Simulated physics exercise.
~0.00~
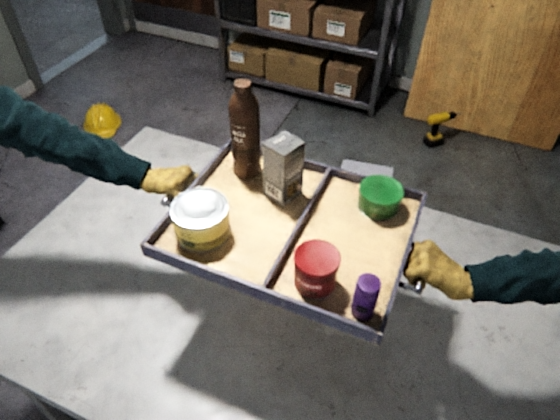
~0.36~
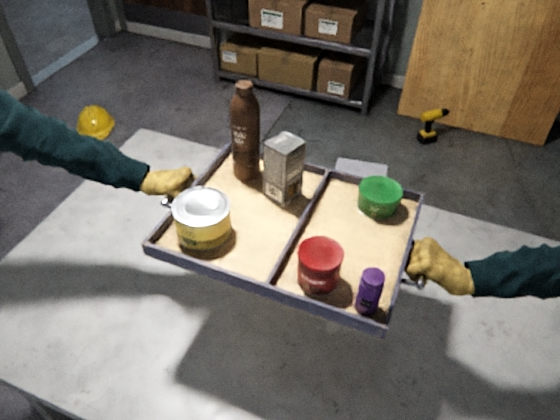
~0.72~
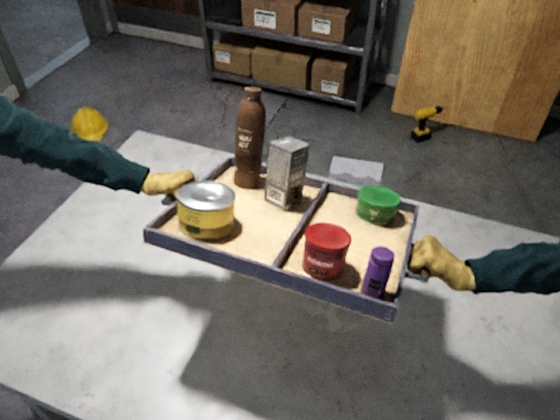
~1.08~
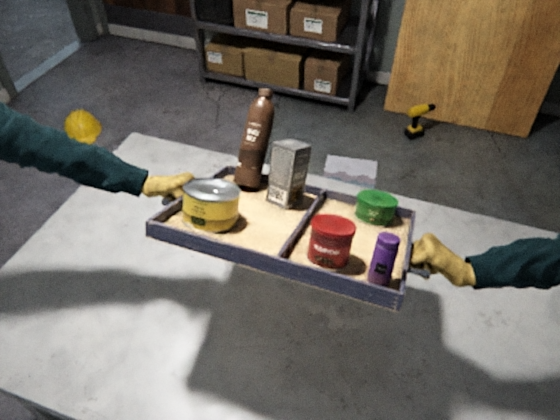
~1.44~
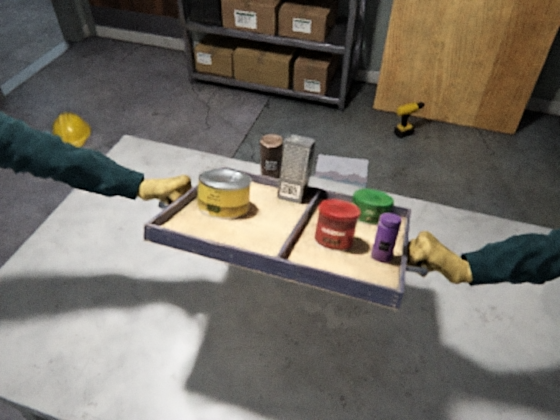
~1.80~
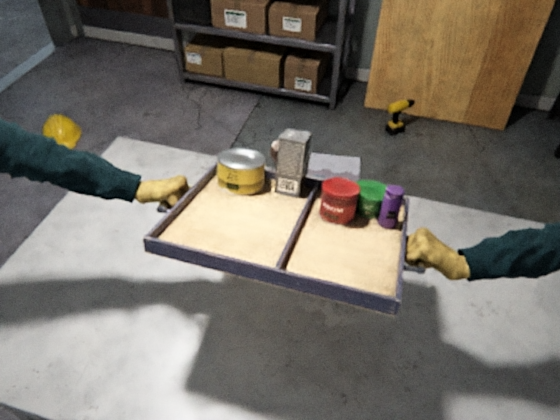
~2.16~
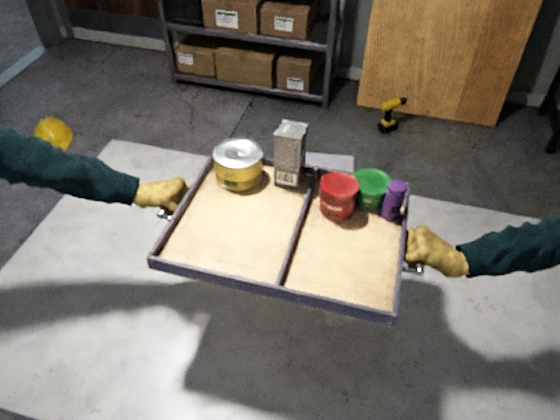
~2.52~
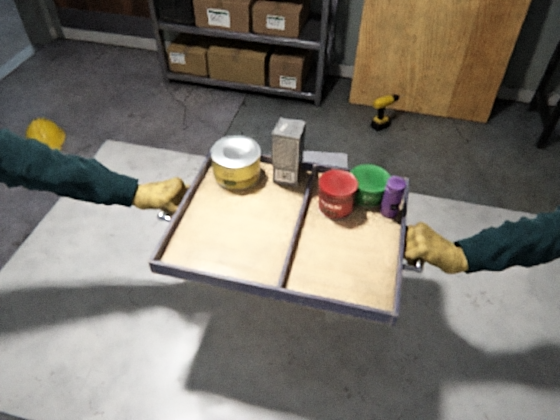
Two gloved hands tipped a divided tray of containers away from the viewer, and the brown bottle toppled off the far side while the yellow tub, red tin and purple shaker slid back; once levelled again, the tray still held the others, standing toward the far edge.
